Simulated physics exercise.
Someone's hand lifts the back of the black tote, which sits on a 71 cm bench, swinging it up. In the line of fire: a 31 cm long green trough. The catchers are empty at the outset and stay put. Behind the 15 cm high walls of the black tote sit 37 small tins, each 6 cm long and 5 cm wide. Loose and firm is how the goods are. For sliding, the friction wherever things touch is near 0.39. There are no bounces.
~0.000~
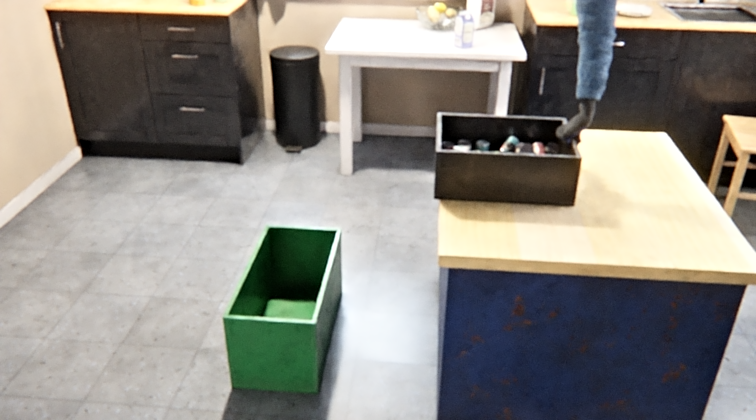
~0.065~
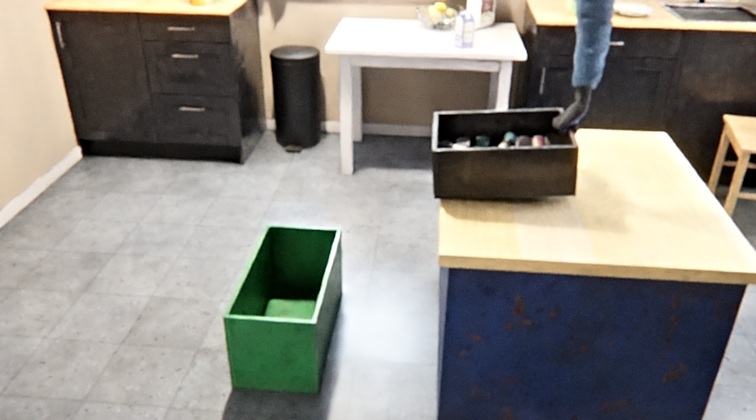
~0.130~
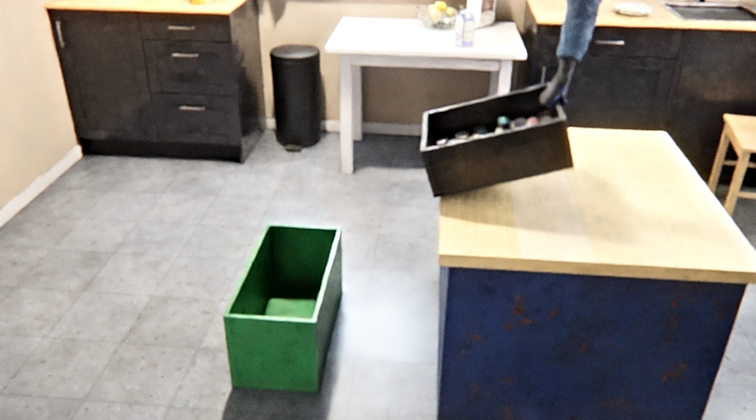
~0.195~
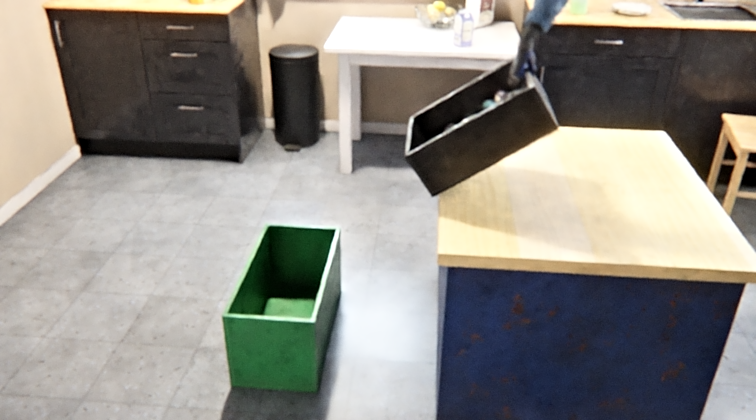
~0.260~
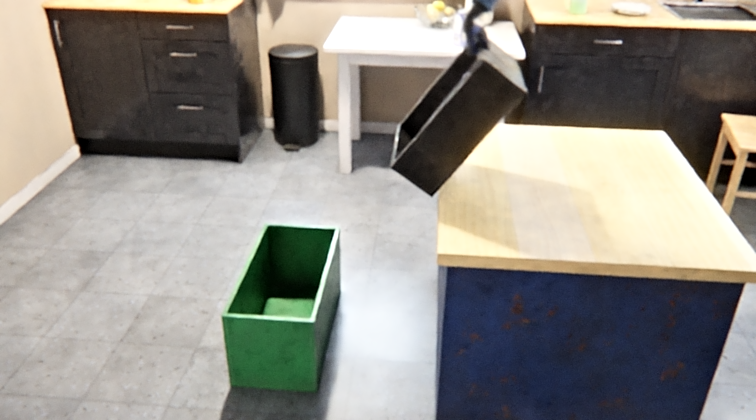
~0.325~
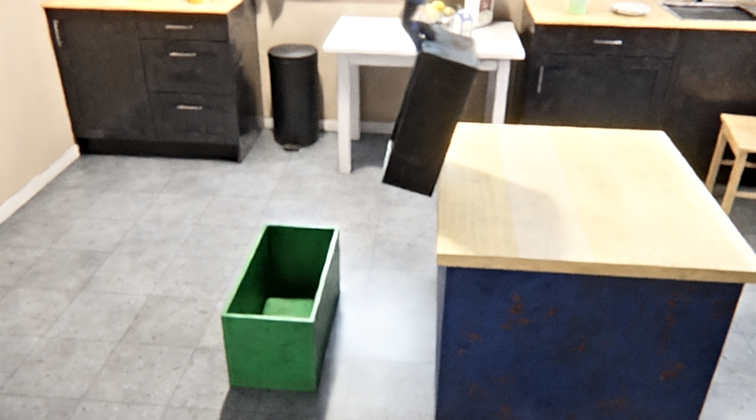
In a kitchen, a gloved hand raising one end of a black box of small items, tilting it steeply leftward off a wooden-topped bench.
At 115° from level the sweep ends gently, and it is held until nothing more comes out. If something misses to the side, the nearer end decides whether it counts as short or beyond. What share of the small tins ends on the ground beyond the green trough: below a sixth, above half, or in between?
The share on the ground beyond the green trough comes out one sixth to one half.
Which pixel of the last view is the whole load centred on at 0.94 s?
The centre sits near (273, 326).
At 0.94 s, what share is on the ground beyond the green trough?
30 % by then.
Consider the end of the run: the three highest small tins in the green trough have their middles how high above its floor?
Height: About 3 cm.
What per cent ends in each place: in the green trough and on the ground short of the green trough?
First place roughly 45 per cent, second place roughly 25 per cent.
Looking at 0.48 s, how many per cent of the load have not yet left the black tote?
Roughly 90 per cent is still inside.
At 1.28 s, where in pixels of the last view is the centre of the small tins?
I'd place it about (279, 326) in the last view.
After 0.48 s, tilt 111°; 34 still in the black tote and 3 in the air.
After 0.67 s, tilt 115°; 5 still in the black tote, 2 in the green trough and 30 in the air.
After 0.94 s, tilt 115°; 1 still in the black tote, 17 in the green trough, 4 on the ground short of the green trough, 11 on the ground beyond the green trough and 4 in the air.
Final count (at 1.28 s), 17 in the green trough, 9 on the ground short of the green trough and 11 on the ground beyond the green trough. Asked share, 11 of 37, 30 per cent.
